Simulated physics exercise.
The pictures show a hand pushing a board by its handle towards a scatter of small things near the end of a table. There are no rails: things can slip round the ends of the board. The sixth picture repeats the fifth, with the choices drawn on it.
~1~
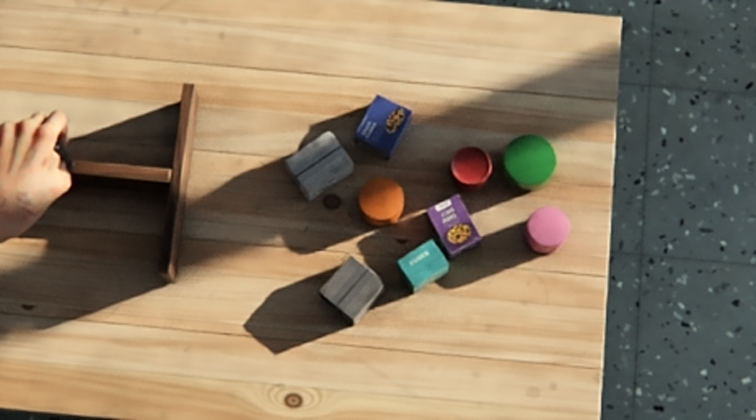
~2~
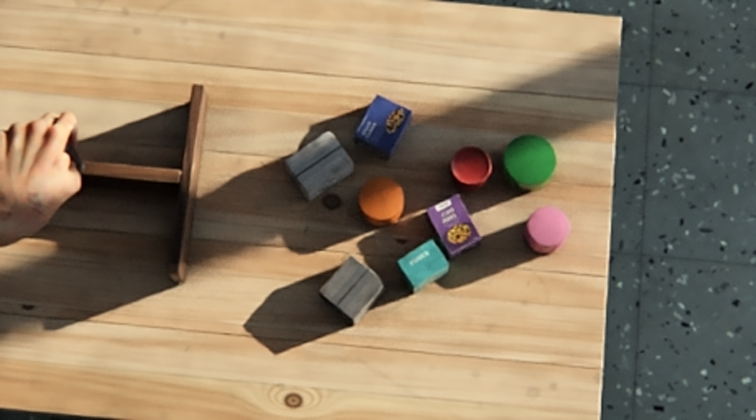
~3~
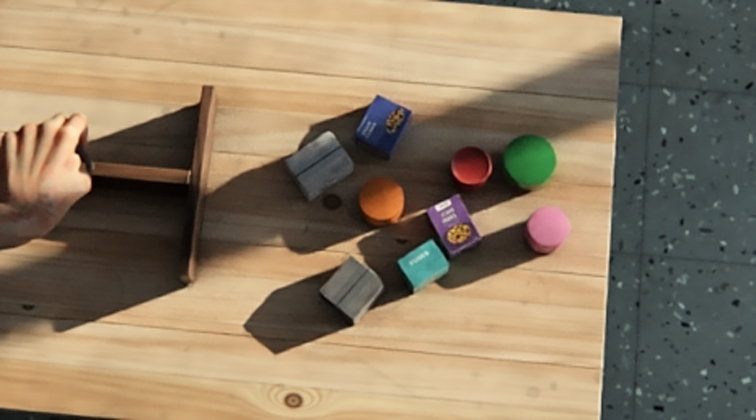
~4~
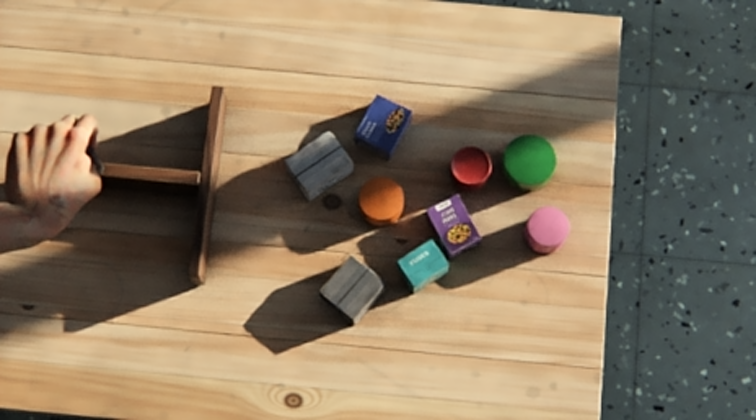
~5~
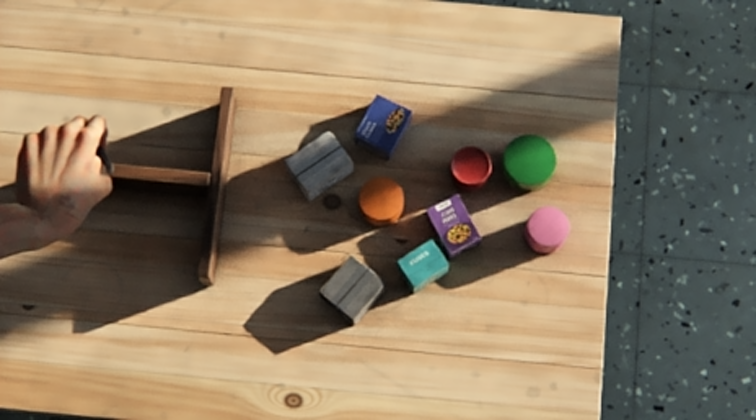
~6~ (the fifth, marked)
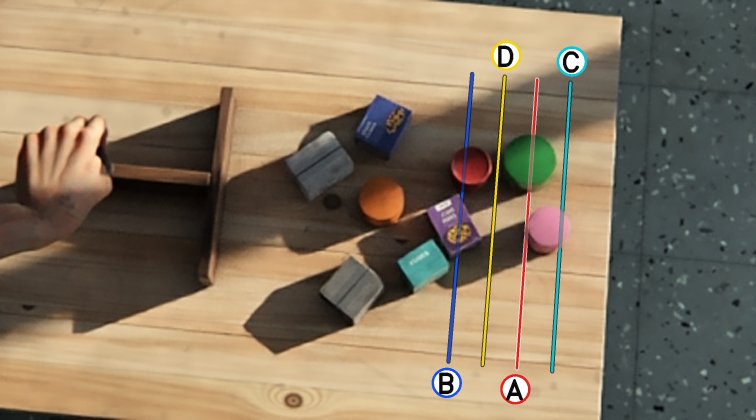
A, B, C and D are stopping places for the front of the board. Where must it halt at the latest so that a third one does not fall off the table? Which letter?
At A, and not beyond.
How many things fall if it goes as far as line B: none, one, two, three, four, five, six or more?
In all, none.
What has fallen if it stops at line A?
The pink tin.
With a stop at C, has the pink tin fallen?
Yes.
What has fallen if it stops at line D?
It is the pink tin.
On the marked copy, A at (527, 220); B at (461, 214); C at (562, 223); D at (494, 217).
Following A. Soon after the start, board (328, 190); blue packet (389, 122); white box (367, 167).
Later, board (439, 200); pink tin (561, 233); green pot (553, 162).
In the end, board (526, 208); pink tin over the edge; green pot (606, 149); one fallen.
As for the rest, B is within the limit but short; C drops four; D is within the limit but short.
